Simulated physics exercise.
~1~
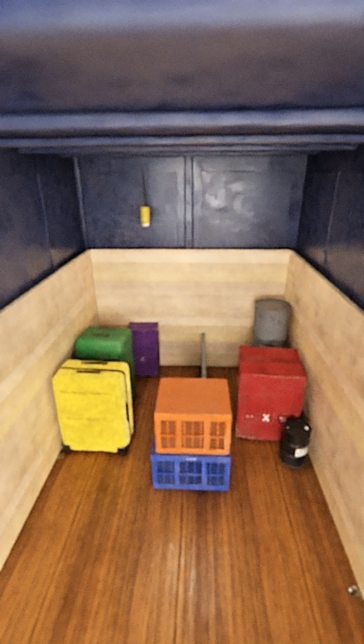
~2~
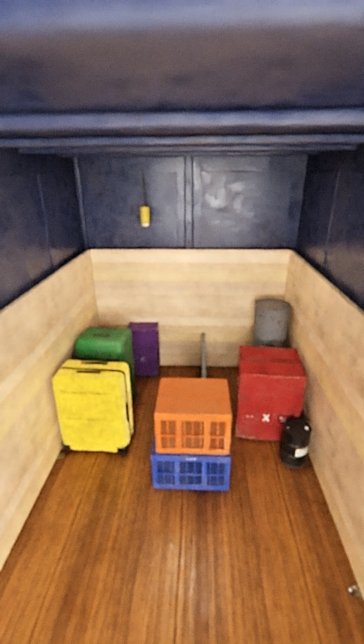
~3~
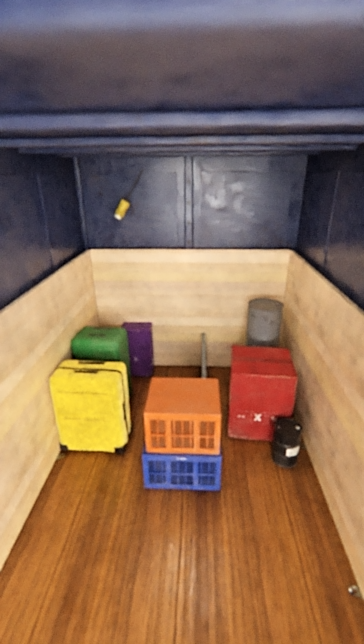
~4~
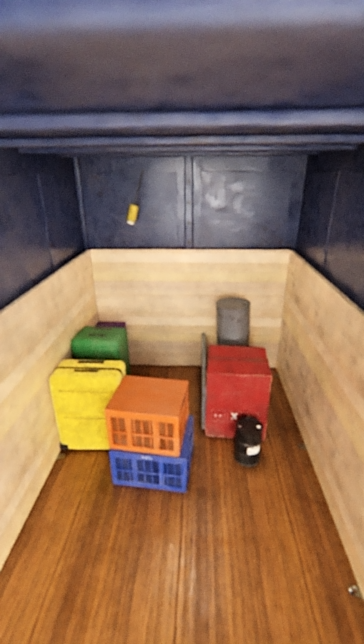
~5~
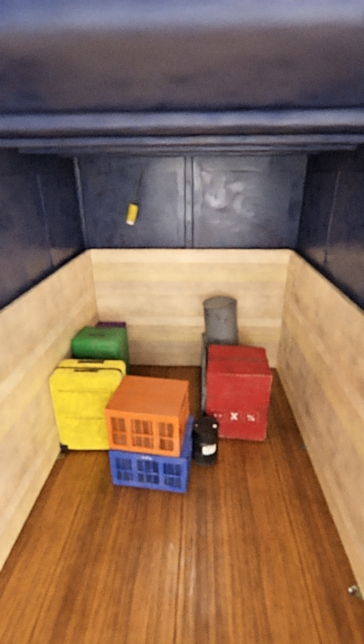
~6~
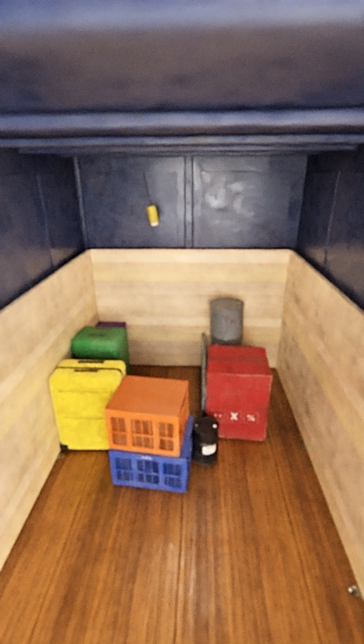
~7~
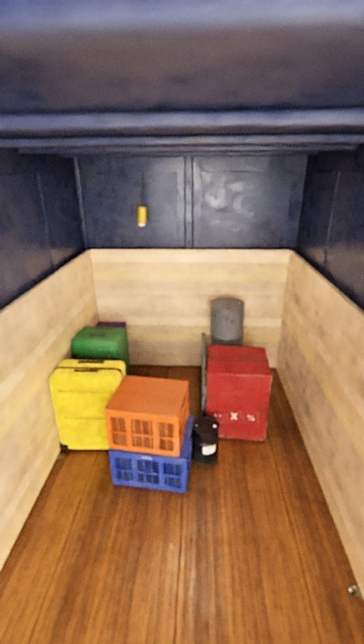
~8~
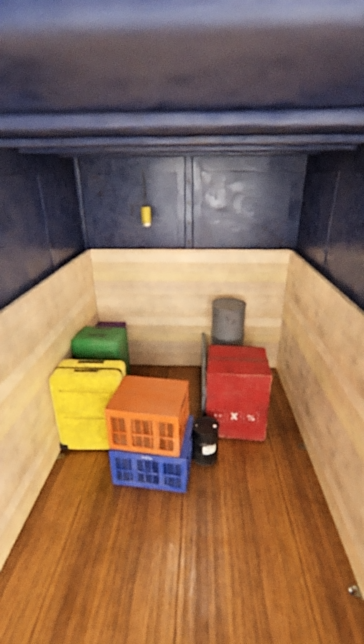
Most of the luggage slides left and settles there, while the yellow case stays in place.
